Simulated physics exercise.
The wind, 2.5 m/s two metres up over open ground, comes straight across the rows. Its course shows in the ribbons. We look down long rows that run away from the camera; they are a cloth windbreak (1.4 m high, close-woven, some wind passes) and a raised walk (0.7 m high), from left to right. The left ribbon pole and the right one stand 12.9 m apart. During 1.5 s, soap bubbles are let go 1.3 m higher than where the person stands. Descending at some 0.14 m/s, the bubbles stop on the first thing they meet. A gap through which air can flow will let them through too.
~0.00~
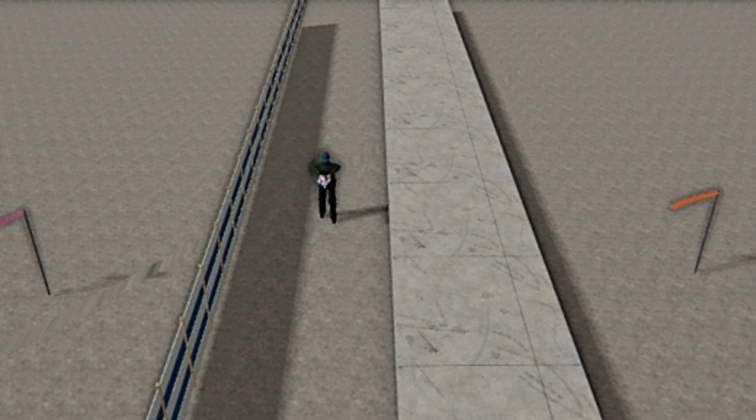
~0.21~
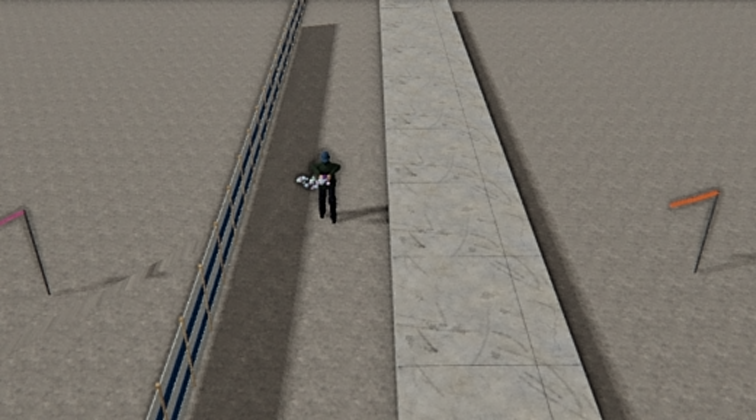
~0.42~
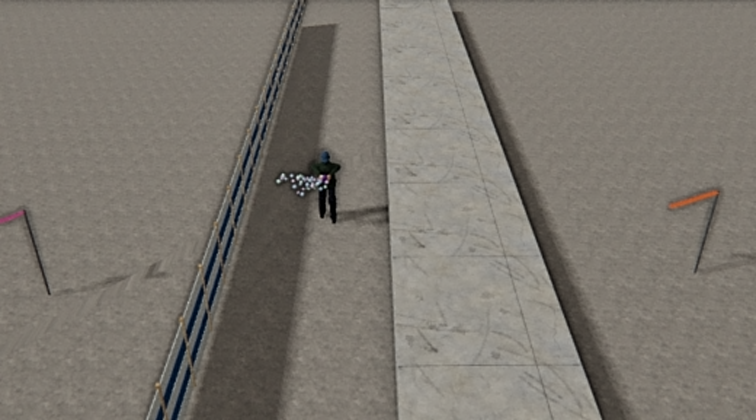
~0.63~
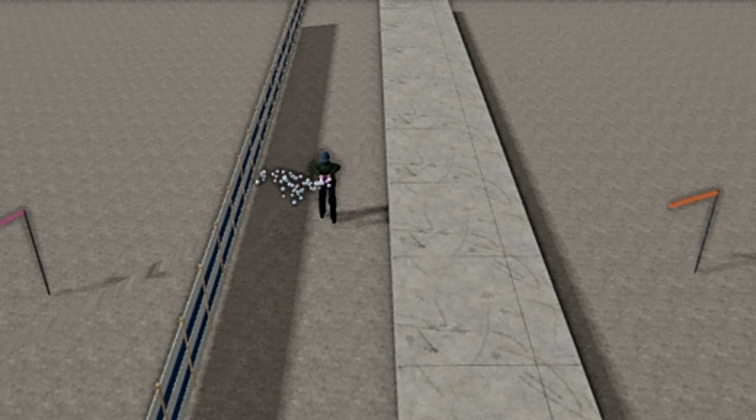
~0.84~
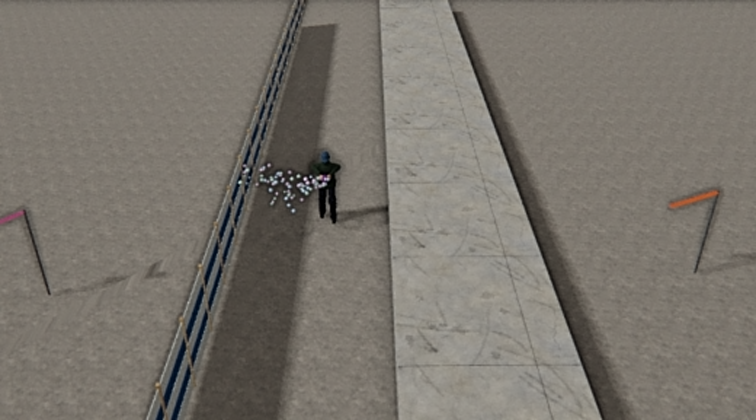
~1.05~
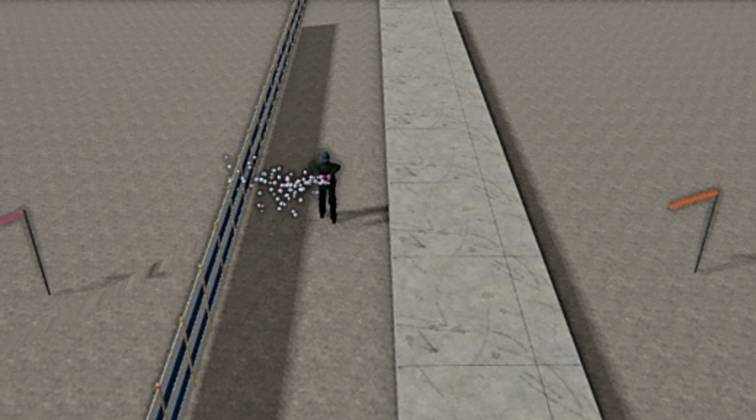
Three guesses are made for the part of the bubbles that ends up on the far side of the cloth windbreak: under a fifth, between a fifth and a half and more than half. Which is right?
On the far side: The bulk.
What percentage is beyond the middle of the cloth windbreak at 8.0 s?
Share: Around 80 %.
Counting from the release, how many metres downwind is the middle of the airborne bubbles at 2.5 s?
The distance is close to 2.0 m.
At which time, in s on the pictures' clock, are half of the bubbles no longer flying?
10.0 s.
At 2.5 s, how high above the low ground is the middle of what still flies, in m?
About 1.0 m.
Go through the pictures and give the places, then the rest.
The first frame shows the bubbles in the air span x = 320 to 330 around y = 180.
The second frame shows the right ribbon ends at (671, 206), leaning 70 degrees to the left and the bubbles in the air span x = 300 to 325 around y = 180.
The third frame shows the bubbles in the air span x = 280 to 325 around y = 180 and the top of the cloth windbreak crosses (233, 177).
The fourth frame shows the right ribbon ends at (670, 206), leaning 65 degrees to the left and the bubbles in the air span x = 260 to 325 around y = 185.
The fifth frame shows the bubbles in the air span x = 245 to 325 around y = 185.
The sixth frame shows the right ribbon ends at (671, 207), leaning 70 degrees to the left, the bubbles in the air span x = 235 to 320 around y = 185 and the top of the raised walk crosses (456, 205).
After 2.5 s, 2 % is no longer flying here, and 61 % is beyond the cloth windbreak; the middle of what still flies is 1.0 m above the low ground, near (225, 192).
After 4.0 s, 18 % is no longer flying here, and 80 % is beyond the cloth windbreak; the middle of what still flies is 1.1 m above the low ground, near (169, 190).
After 8.0 s, 41 % is no longer flying here, and 82 % is beyond the cloth windbreak.
After 20.0 s, 86 % is no longer flying here, and 82 % is beyond the cloth windbreak.
After 45.0 s, 100 % is no longer flying here, and 82 % is beyond the cloth windbreak.
